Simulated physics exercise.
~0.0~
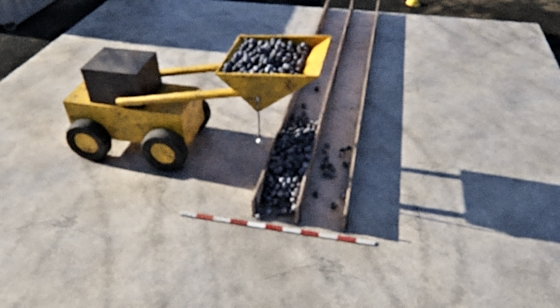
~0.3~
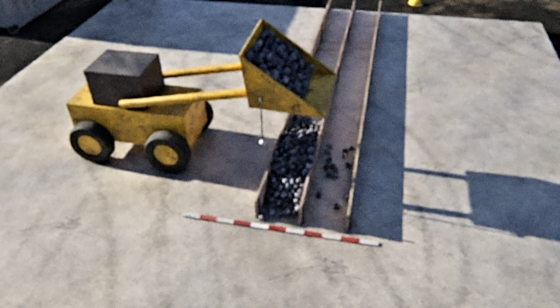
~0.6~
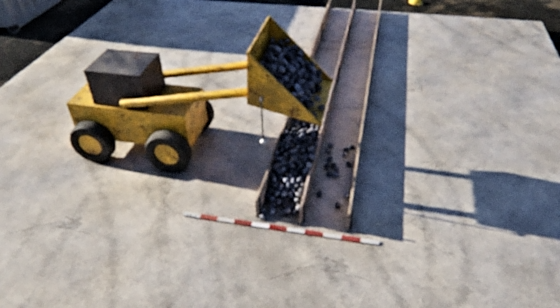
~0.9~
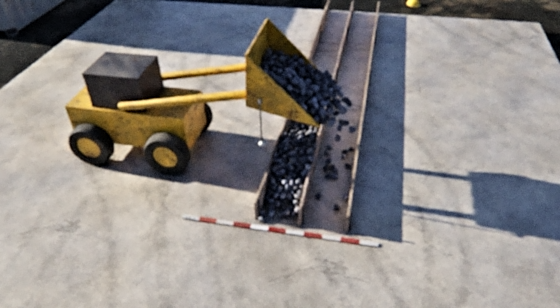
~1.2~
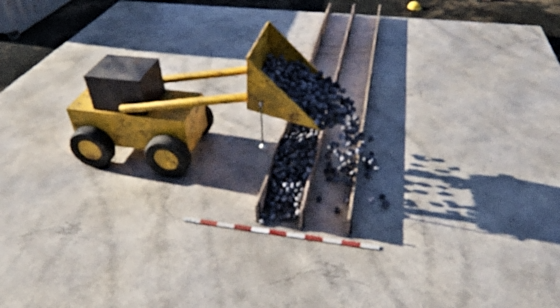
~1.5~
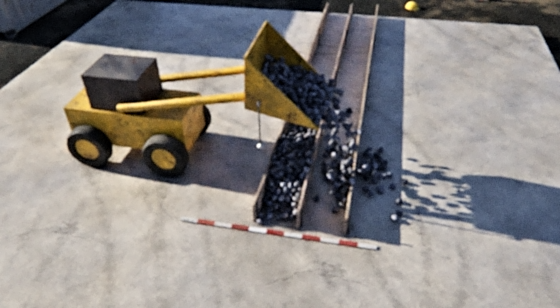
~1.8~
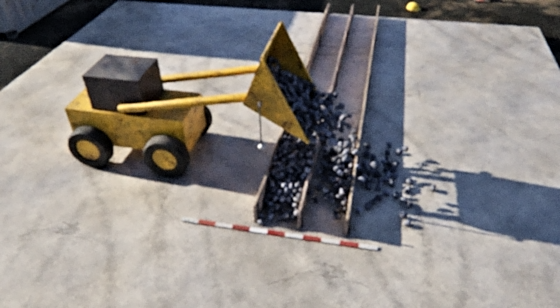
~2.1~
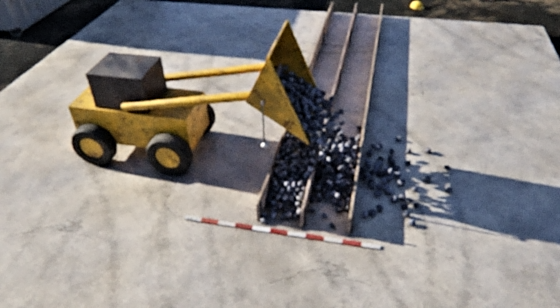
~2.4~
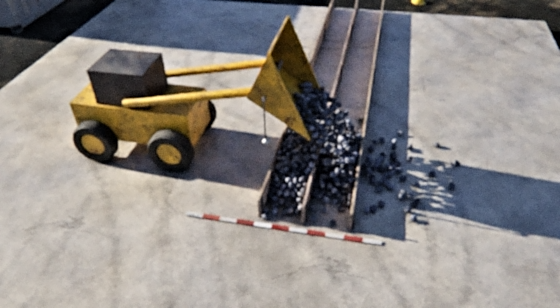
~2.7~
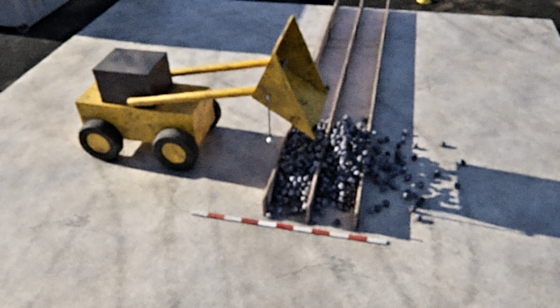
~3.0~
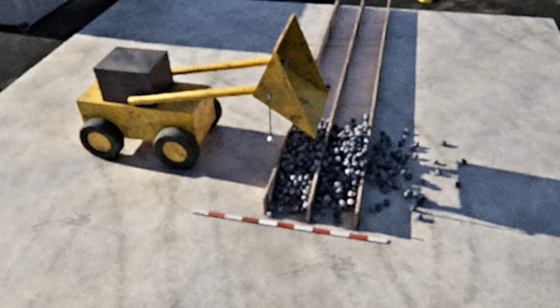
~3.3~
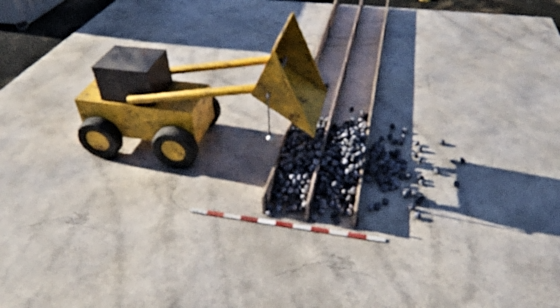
The clip shows a yellow loader tipping its raised bucket of dark stones over plank-divided bays on a concrete slab. The stones slide out to the right, mostly into the far bay, some spilling past the last board, until the tilted bucket hangs empty above the settled heap.
